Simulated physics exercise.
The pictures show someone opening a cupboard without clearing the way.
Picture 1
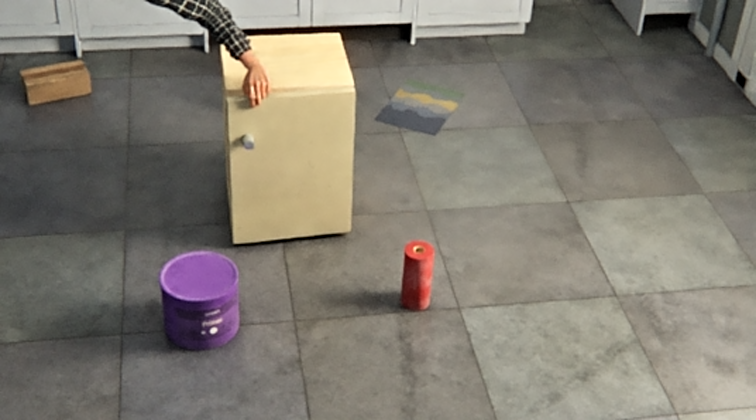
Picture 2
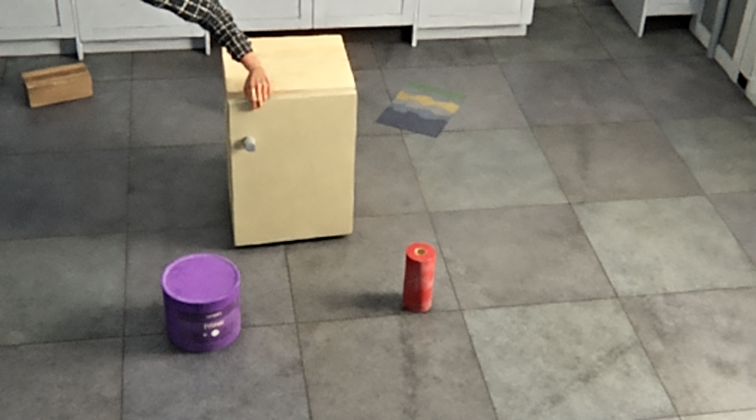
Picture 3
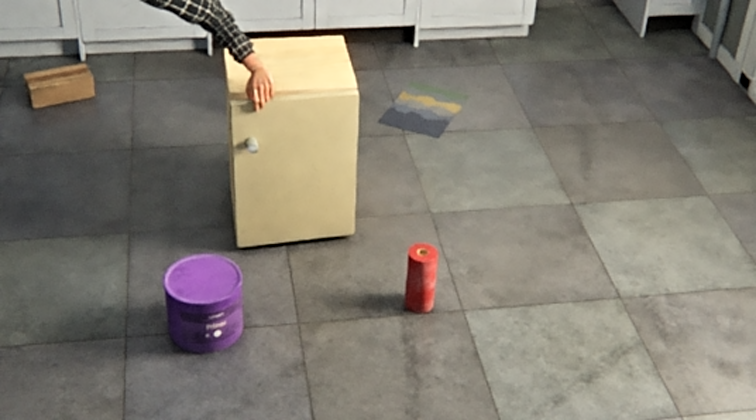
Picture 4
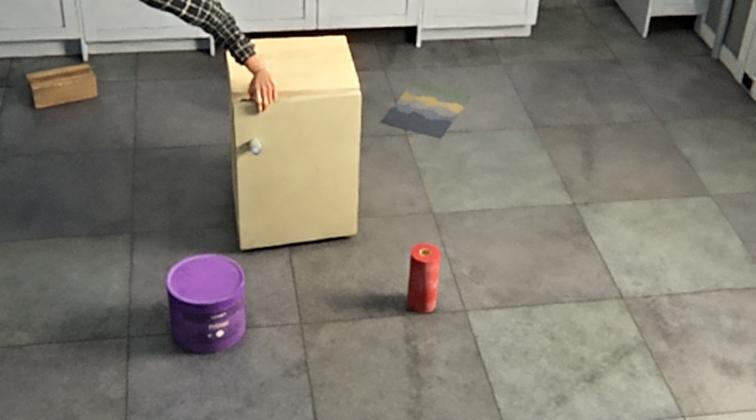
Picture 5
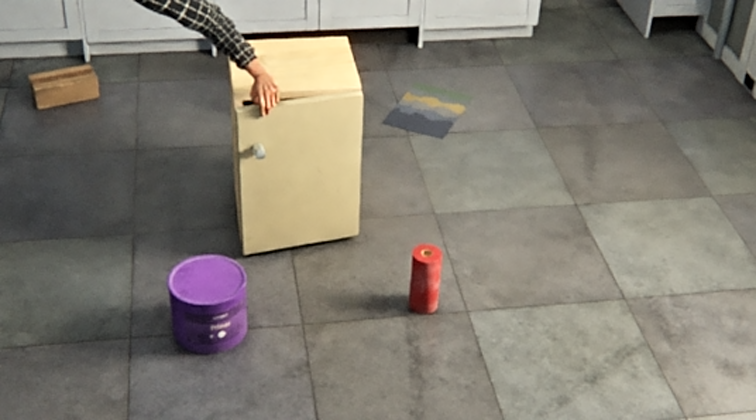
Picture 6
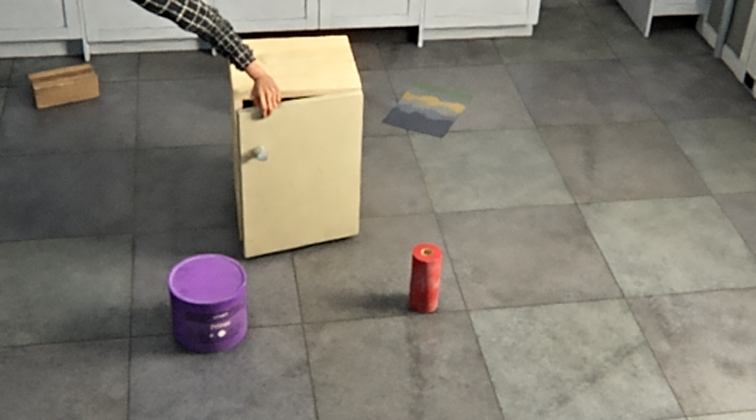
On a grey tiled floor, a hand slowly pulls a cream cupboard's door slightly open behind a purple pail and red roll.
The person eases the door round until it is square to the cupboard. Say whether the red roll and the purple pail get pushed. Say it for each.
Outcome: The red roll escapes contact, the purple pail escapes contact.
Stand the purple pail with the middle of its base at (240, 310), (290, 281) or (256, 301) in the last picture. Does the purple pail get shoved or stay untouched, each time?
One after another: It remains where it is; is moved; gets shoved.
Then, 0.96 s on from there, door 47° open; red roll at rest near (425, 279); purple pail at rest near (209, 303).
Then, 2.06 s on from there, door 86° open; red roll at rest near (425, 279); purple pail at rest near (209, 303).
In the end, the red roll stays untouched, near (425, 279); the purple pail stays untouched, near (209, 303).
